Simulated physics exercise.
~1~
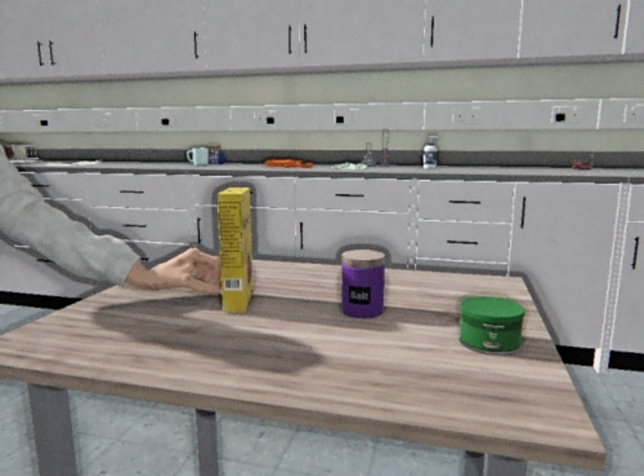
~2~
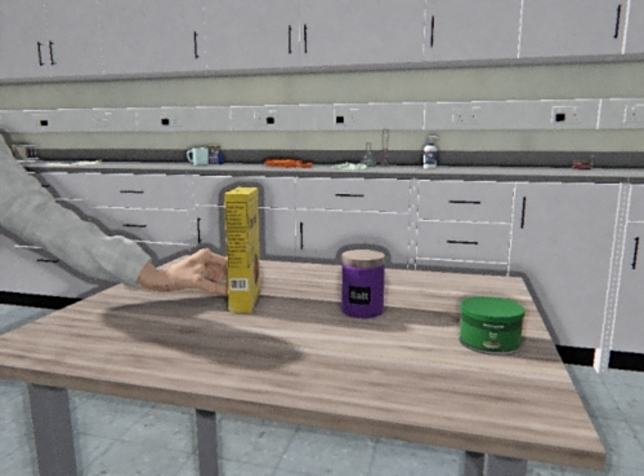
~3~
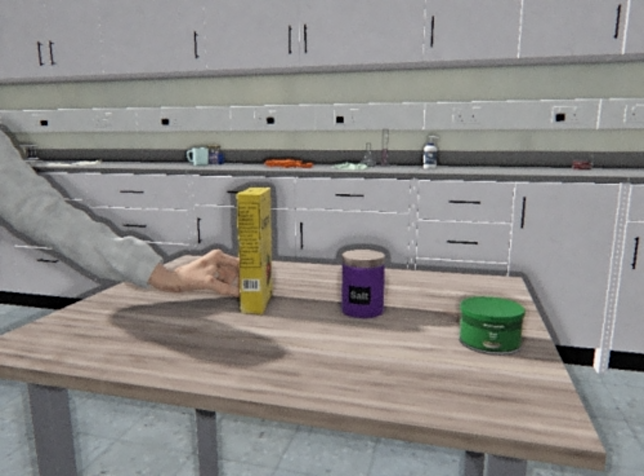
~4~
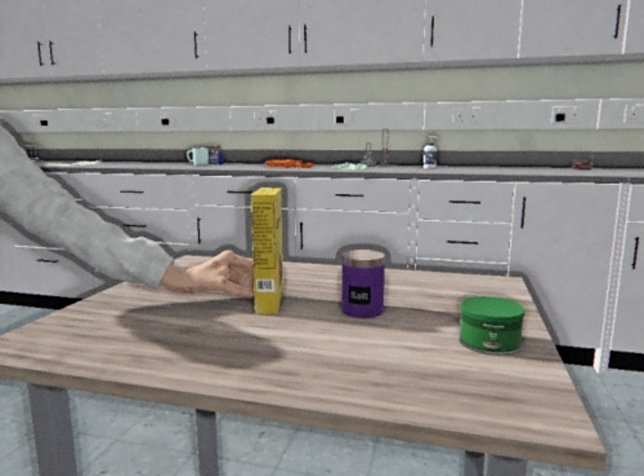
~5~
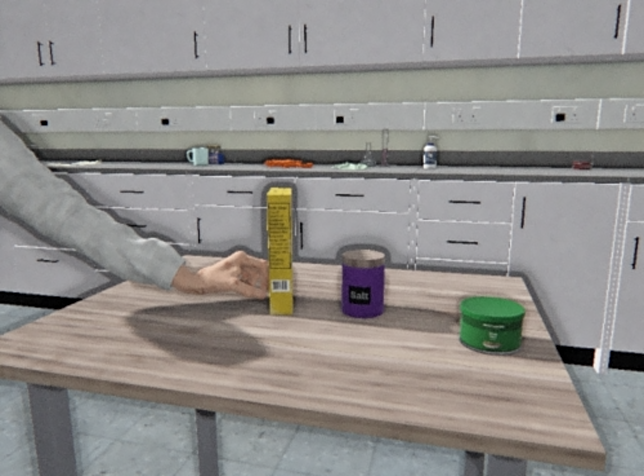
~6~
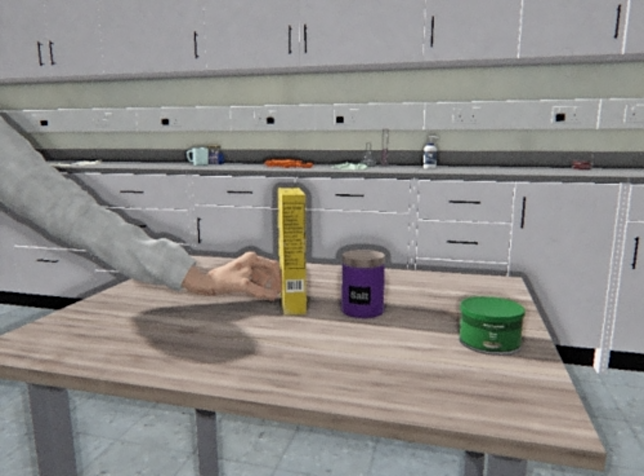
Yellow packet sliding upright to the right across a wooden table, pushed by a hand, ending short of a still purple jar.
